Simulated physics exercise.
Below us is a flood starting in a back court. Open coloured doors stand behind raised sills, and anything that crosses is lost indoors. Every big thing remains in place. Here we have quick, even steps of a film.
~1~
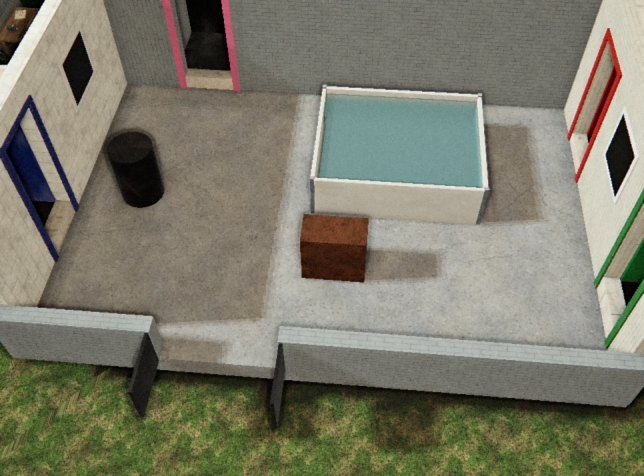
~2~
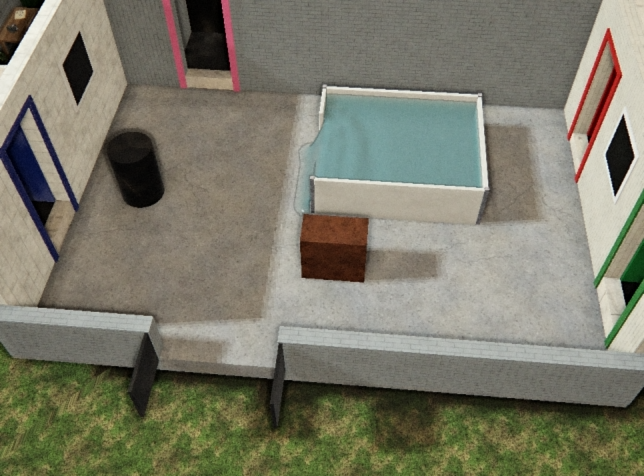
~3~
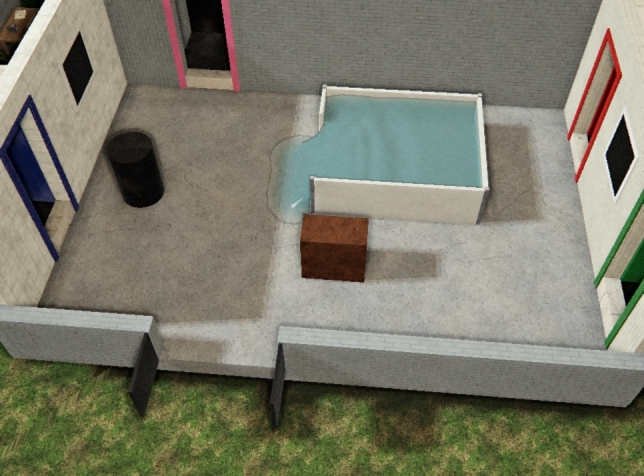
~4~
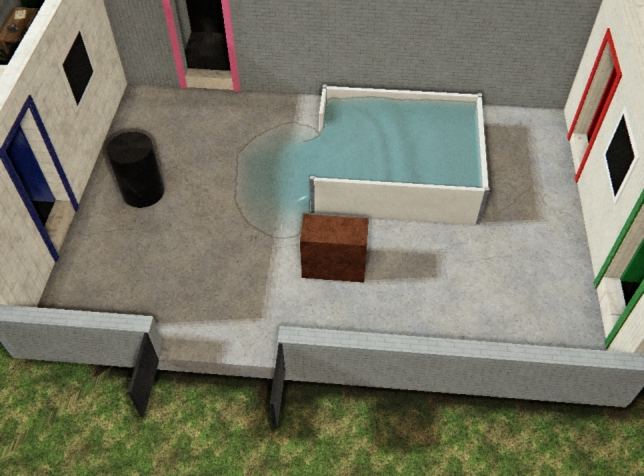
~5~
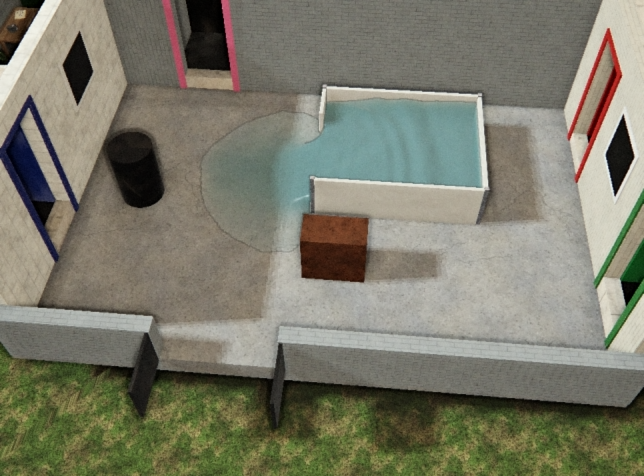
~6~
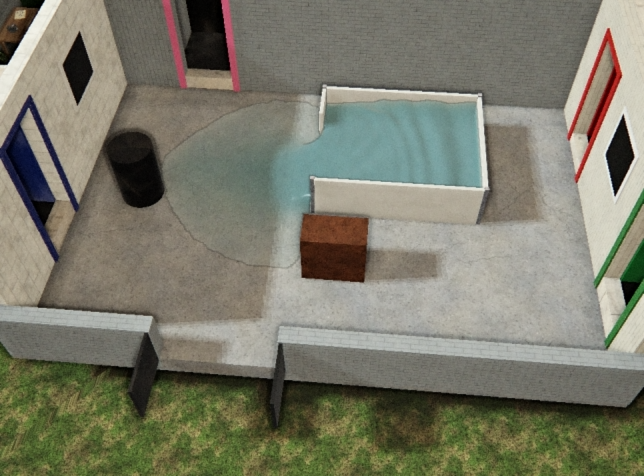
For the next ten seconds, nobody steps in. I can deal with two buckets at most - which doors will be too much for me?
One by one: Green door: Two buckets or fewer; pink door: Two buckets or fewer; red door: Two buckets or fewer; blue door: Two buckets or fewer.
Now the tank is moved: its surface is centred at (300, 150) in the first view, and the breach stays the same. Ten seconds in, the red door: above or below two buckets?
Red door: Undershoots.
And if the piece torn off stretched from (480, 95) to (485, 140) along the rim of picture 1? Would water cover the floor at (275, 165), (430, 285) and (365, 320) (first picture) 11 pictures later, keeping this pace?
Taken in turn they're unwetted, unwetted and unwetted.
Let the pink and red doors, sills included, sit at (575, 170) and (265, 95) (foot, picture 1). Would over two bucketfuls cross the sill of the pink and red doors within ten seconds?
Looking at it, pink fails to reach the limit, and red fails to reach the limit.
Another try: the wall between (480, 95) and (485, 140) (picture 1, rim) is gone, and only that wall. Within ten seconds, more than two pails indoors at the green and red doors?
Green stays within the limit, red exceeds the limit.
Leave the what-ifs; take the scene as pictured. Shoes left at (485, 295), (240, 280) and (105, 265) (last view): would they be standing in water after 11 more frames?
Result, in the order given: Not wetted / wetted / wetted.
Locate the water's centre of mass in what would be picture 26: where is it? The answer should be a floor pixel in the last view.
My guess is about (254, 184).
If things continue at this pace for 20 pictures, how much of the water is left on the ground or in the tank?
About 100 per cent.
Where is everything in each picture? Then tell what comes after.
The first picture shows the tank at (400, 139) is whole and still.
In the second picture, the front is at a hidden place, out from the gap at (319, 166).
In the third picture, the front is at (288, 141), out from the gap at (319, 169).
In the fourth picture, water pours out at (319, 170) and has run to (244, 153).
In the fifth picture, the front is at (209, 156), out from the gap at (319, 170).
In the sixth picture, the front is at (171, 156), out from the gap at (319, 170).
A moment on, water covers 35 % of the floor; the green door not reached, the pink door wet at the sill, nothing in, the red door not reached, the blue door wet at the sill, nothing in.
Next, water covers 45 % of the floor; the green door not reached, the pink door wet at the sill, nothing in, the red door not reached, the blue door wet at the sill, nothing in.
Then, water covers 45 % of the floor; the green door not reached, the pink door wet at the sill, nothing in, the red door not reached, the blue door wet at the sill, nothing in.
Later, water covers 75 % of the floor; the green door not reached, the pink door wet at the sill, nothing in, the red door not reached, the blue door wet at the sill, nothing in.
In the end, water covers 95 % of the floor; the green door wet at the sill, nothing in, the pink door wet at the sill, nothing in, the red door wet at the sill, nothing in, the blue door wet at the sill, nothing in.
